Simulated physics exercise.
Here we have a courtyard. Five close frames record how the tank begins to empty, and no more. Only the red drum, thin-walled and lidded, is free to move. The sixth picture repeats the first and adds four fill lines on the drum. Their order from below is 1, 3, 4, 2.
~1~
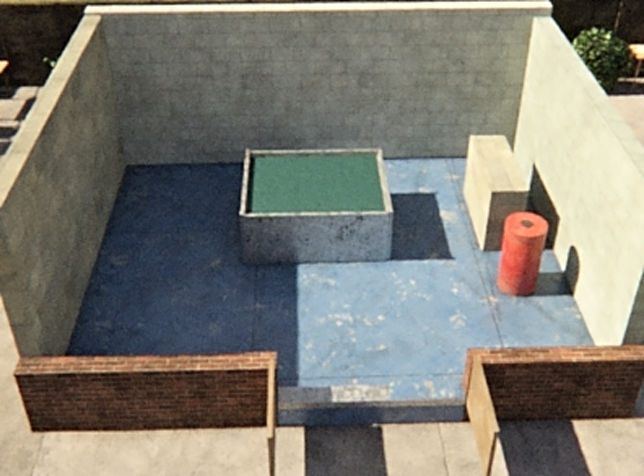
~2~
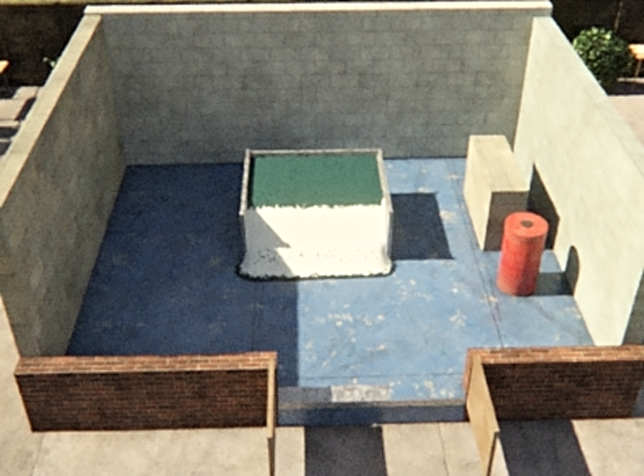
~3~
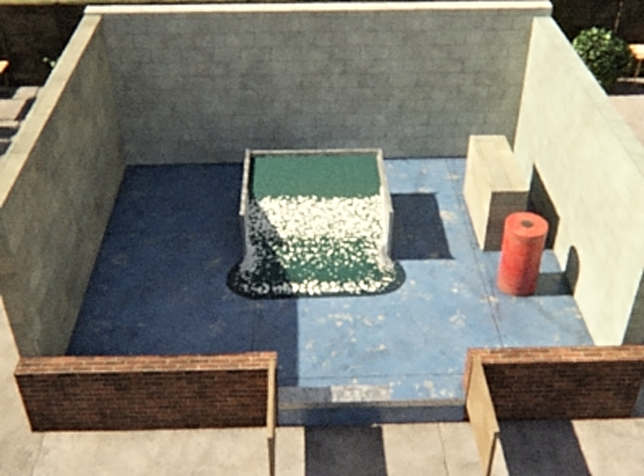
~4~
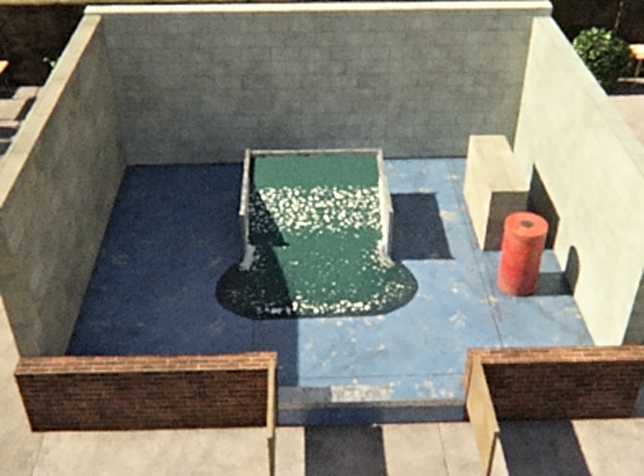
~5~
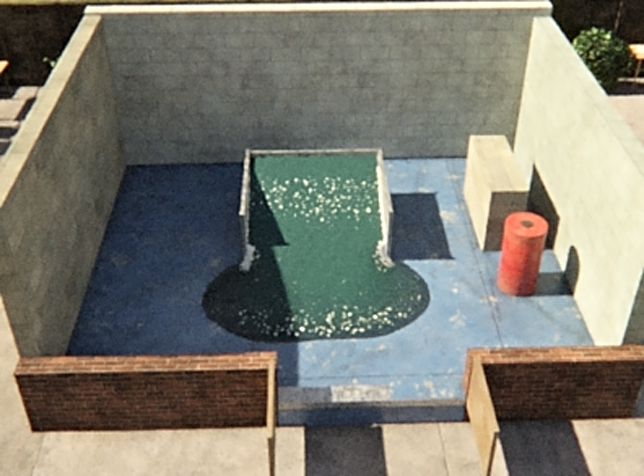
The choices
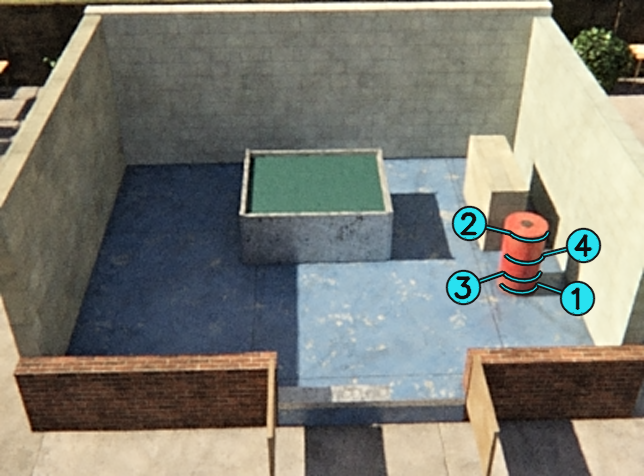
In the video, green liquid with white foam pours from the front of a raised tank in a walled courtyard and spreads across the blue ground toward the open gate, while the red drum at right stays still.
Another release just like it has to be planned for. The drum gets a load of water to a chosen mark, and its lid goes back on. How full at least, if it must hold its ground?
Use level 1.
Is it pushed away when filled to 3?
No.
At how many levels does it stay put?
All four.
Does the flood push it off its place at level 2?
No, that is safe.
On the marked copy, 1 at (522, 292); 2 at (532, 240); 3 at (524, 280); 4 at (528, 263); from the bottom up 1, 3, 4, 2.
For level 1, it does not move.
For level 2, it does not move.
For level 3, it does not move.
For level 4, it does not move.
